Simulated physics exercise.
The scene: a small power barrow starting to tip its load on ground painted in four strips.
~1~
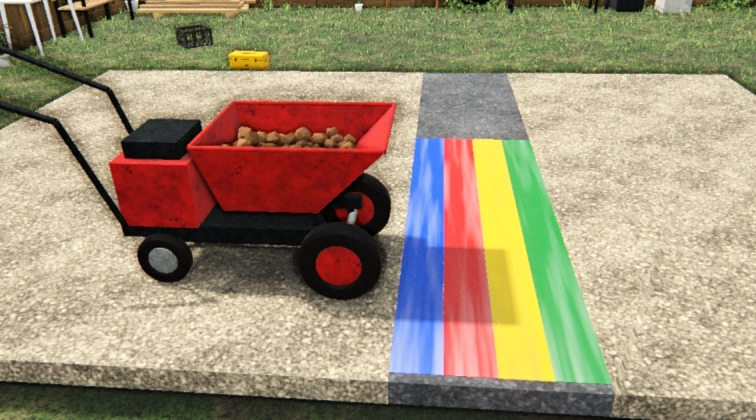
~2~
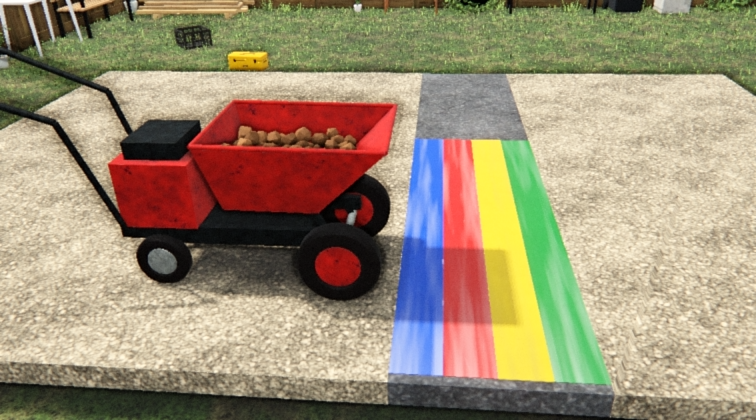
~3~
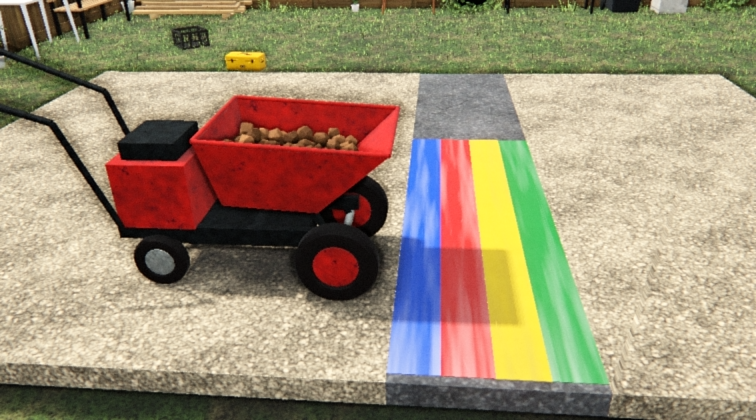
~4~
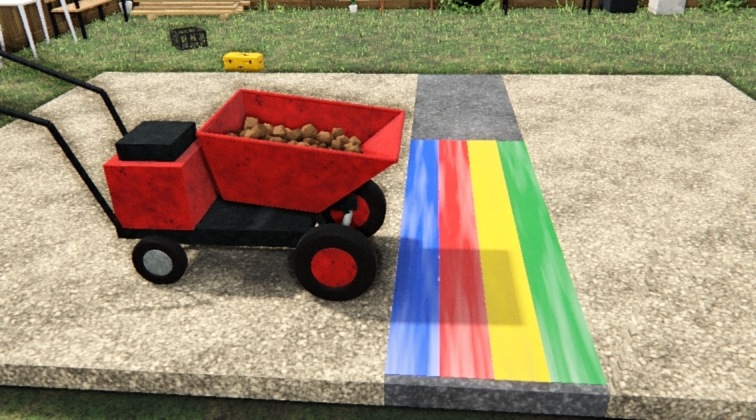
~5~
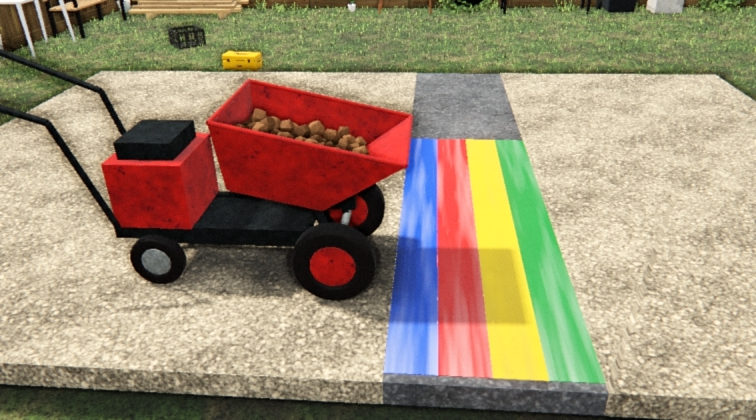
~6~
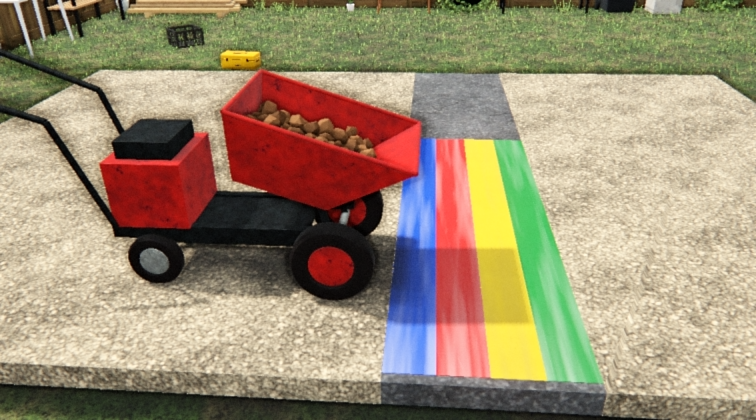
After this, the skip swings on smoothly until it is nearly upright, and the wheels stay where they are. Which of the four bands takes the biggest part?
The yellow strip carries the most.
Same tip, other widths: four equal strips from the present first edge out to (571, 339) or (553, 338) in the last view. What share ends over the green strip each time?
About 30 and 30 per cent.
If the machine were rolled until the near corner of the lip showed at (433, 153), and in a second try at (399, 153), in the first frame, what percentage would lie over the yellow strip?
The first gives 20 %, the second 40 %.
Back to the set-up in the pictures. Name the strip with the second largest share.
It is that green strip.
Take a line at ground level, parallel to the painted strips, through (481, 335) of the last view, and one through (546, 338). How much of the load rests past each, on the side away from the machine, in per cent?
In turn 80 and 30 in a hundred.
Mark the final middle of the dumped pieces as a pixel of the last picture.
Near (512, 262).
Shortly afterwards, skip tipped steeply; the whole lot in the skip.
Next, skip tipped steeply; the bulk in the skip; a little over the red strip; a little over the yellow strip.
Some moments later, skip tipped right over; near a quarter in the skip; a little over the red strip; near a third over the yellow strip; near a quarter over the green strip; a little off the paint.
In the end, skip tipped right over; a little in the skip; none at all over the blue strip; a little over the red strip; near a third over the yellow strip; near a quarter over the green strip; a little off the paint.
